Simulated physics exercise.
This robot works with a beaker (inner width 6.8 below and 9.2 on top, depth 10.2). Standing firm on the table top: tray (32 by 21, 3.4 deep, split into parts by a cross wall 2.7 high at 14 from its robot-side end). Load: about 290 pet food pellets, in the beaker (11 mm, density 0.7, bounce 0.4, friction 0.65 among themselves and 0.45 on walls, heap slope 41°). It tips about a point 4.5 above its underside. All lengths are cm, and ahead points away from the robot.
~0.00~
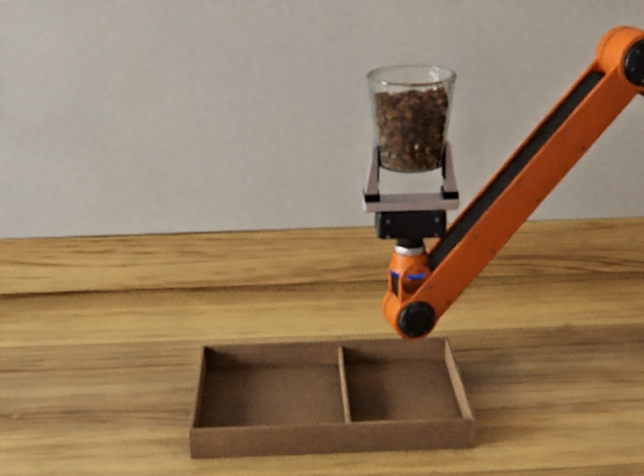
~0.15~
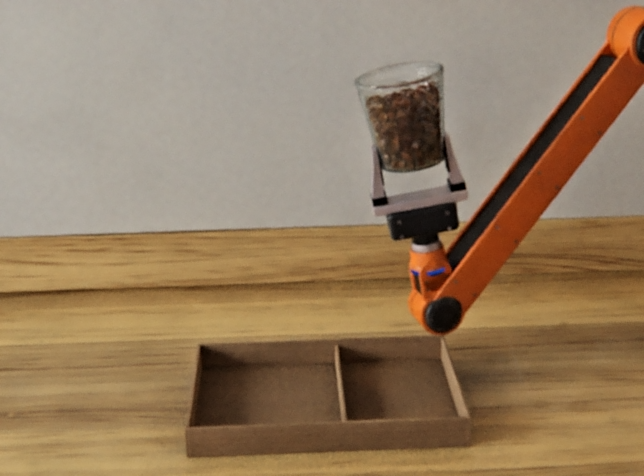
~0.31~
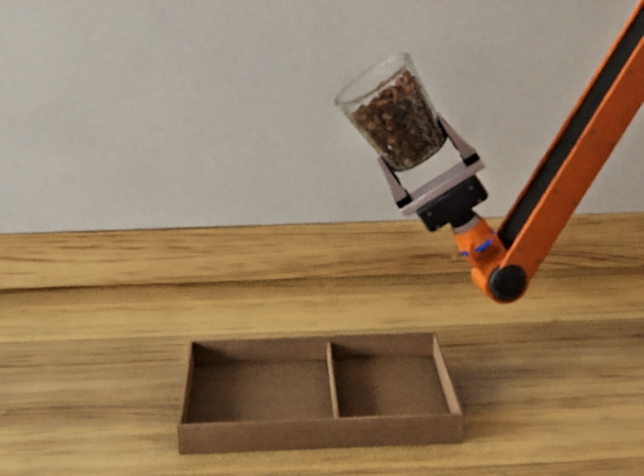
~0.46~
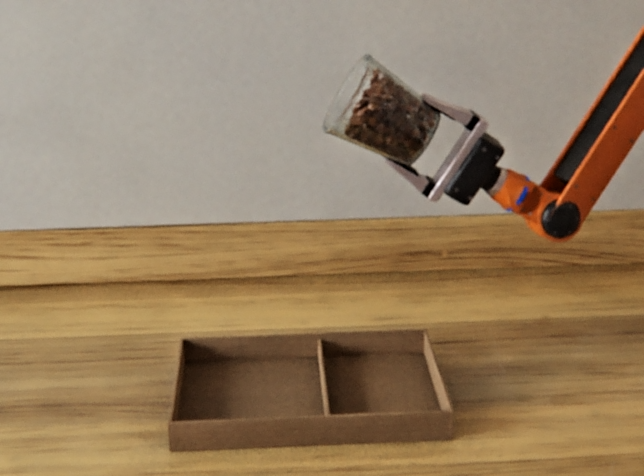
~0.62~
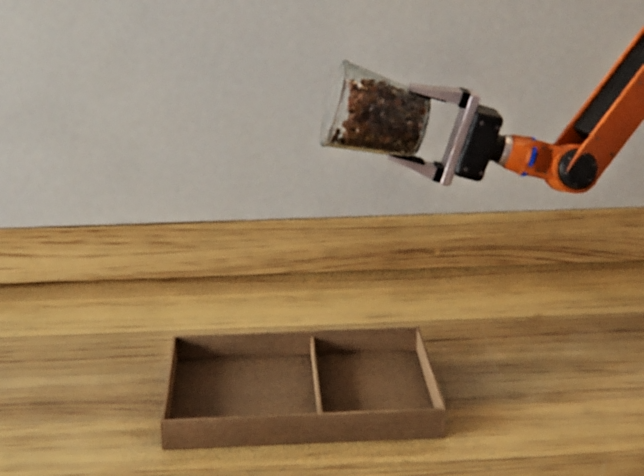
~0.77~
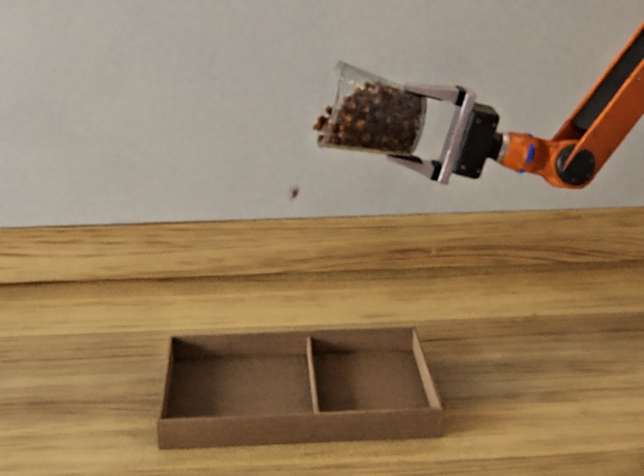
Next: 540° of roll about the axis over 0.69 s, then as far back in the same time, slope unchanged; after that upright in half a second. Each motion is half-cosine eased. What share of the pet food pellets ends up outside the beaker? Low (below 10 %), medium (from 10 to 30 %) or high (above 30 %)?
Answer: Medium; from 10 to 30 % of the pet food pellets finish outside the beaker.
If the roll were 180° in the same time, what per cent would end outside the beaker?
In that case some 15 per cent.
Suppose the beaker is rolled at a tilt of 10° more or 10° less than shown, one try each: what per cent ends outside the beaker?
Some 45 and 5 per cent.
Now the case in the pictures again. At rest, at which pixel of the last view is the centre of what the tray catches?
Around (236, 389).
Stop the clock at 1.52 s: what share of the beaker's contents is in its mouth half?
About 45 per cent.
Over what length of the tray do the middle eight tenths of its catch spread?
Some 10 cm.
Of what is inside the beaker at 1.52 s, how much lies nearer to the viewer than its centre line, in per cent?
About 50 per cent.
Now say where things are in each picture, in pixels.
In the first picture, beaker middle at (411, 121), upright; upper third of the load around (412, 103), from x 380 to 445, top at y 85; 291 in the beaker.
In the second picture, beaker middle at (406, 120), tipped 9°; upper third of the load around (406, 101), from x 370 to 435, top at y 80.
In the third picture, beaker middle at (397, 117), tipped 32°; upper third of the load around (398, 100), from x 355 to 435, top at y 70.
In the fourth picture, beaker middle at (386, 116), tipped 58°; upper third of the load around (384, 100), from x 345 to 430, top at y 70.
In the fifth picture, beaker middle at (378, 116), tipped 73°; upper third of the load around (374, 99), from x 330 to 420, top at y 80.
In the sixth picture, beaker middle at (374, 115), tipped 74°; upper third of the load around (375, 102), from x 295 to 415, top at y 85; 290 in the beaker, 1 in flight or on a rim.
By 1.52 s, tipped 74°, highest piece 39 above the table; 270 in the beaker, 15 in the far-side part, 3 on the table or floor, 3 in flight or on a rim.
By 2.27 s, tipped 63°, highest piece 38 above the table; 247 in the beaker, 31 in the far-side part, 9 on the table or floor, 4 in flight or on a rim.
By 2.85 s, upright, highest piece 42 above the table; 247 in the beaker, 33 in the far-side part, 11 on the table or floor.
By 3.55 s, upright, highest piece 42 above the table; 247 in the beaker, 33 in the far-side part, 11 on the table or floor.
Final count, 247 in the beaker, 33 in the far-side part, 11 on the table or floor. That is 15 % outside the beaker.
